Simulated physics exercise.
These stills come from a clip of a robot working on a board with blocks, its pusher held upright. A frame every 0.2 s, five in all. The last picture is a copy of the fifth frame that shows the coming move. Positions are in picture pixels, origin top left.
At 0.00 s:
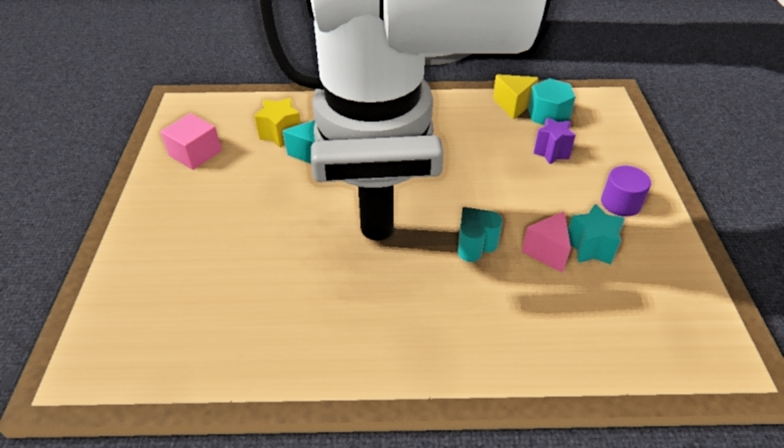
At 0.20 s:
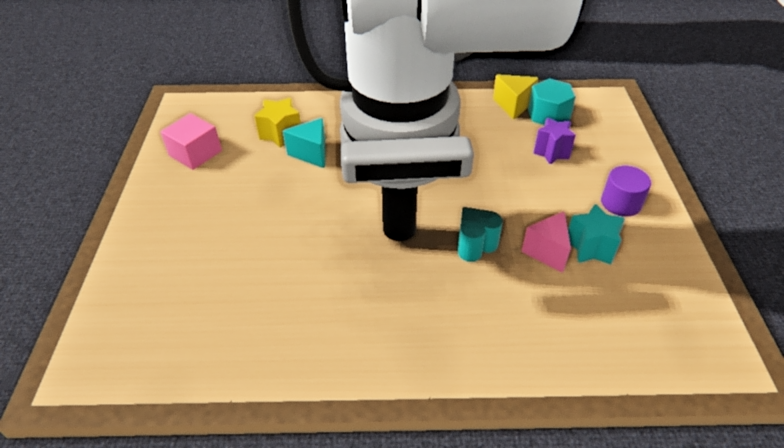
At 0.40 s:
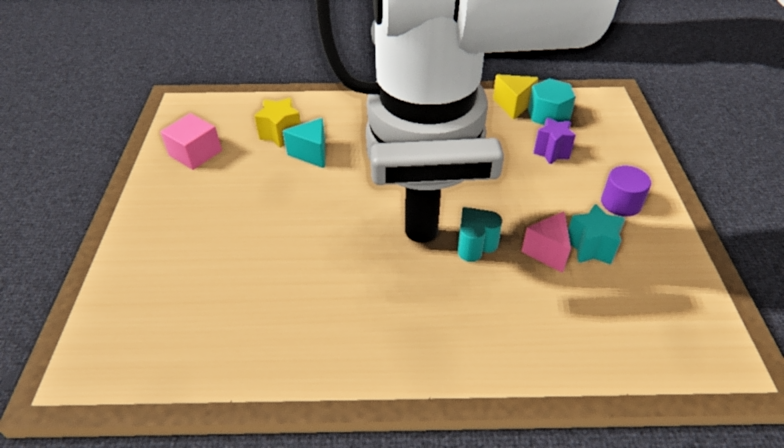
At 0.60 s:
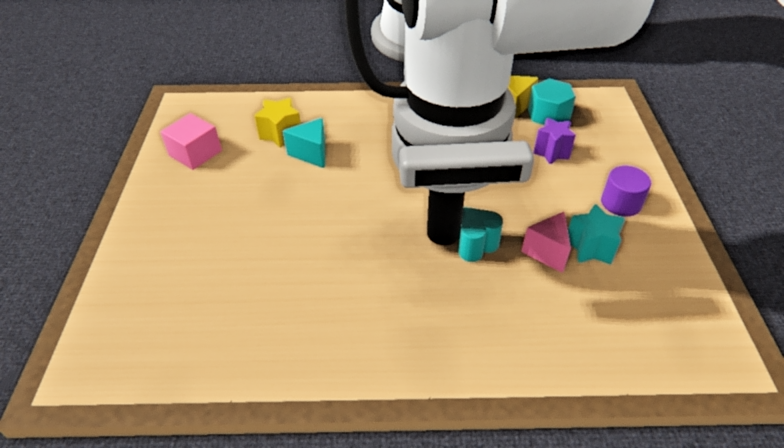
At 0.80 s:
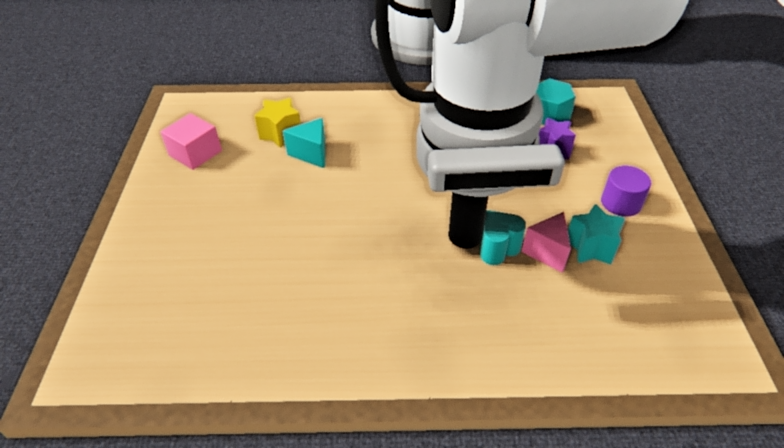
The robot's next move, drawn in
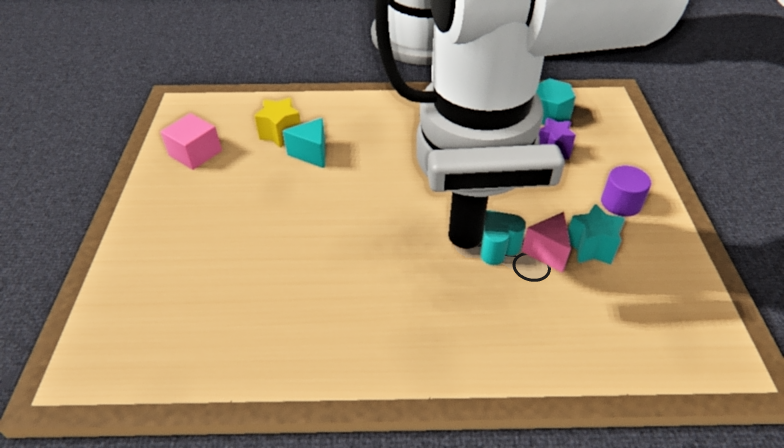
The video shows a robot arm with a black pusher moving right across a wooden board of colourful blocks, reaching a turquoise heart block and pushing it a short way right, toward the pink triangular piece beside a turquoise star.
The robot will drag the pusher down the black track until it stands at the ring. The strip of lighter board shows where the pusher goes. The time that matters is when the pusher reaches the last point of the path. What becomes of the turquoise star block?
It travels a centimetre or more.
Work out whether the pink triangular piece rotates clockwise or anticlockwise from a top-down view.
From overhead, the rotation is counterclockwise.
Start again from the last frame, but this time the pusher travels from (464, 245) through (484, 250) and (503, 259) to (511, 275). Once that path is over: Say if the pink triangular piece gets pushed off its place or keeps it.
In the end it has been moved.
The line goes from (464, 245) by way of (488, 246) and (511, 254) to (532, 267).
On the path given first. Halfway along, pusher at (502, 241); turquoise heart block at (541, 224), turned 20° anticlockwise; pink triangular piece at (573, 236), turned 25° anticlockwise.
At the end, pusher at (534, 259); turquoise heart block at (565, 228), turned 35° anticlockwise; pink triangular piece at (597, 246), turned 30° anticlockwise; turquoise star block at (612, 222), turned 20° anticlockwise.
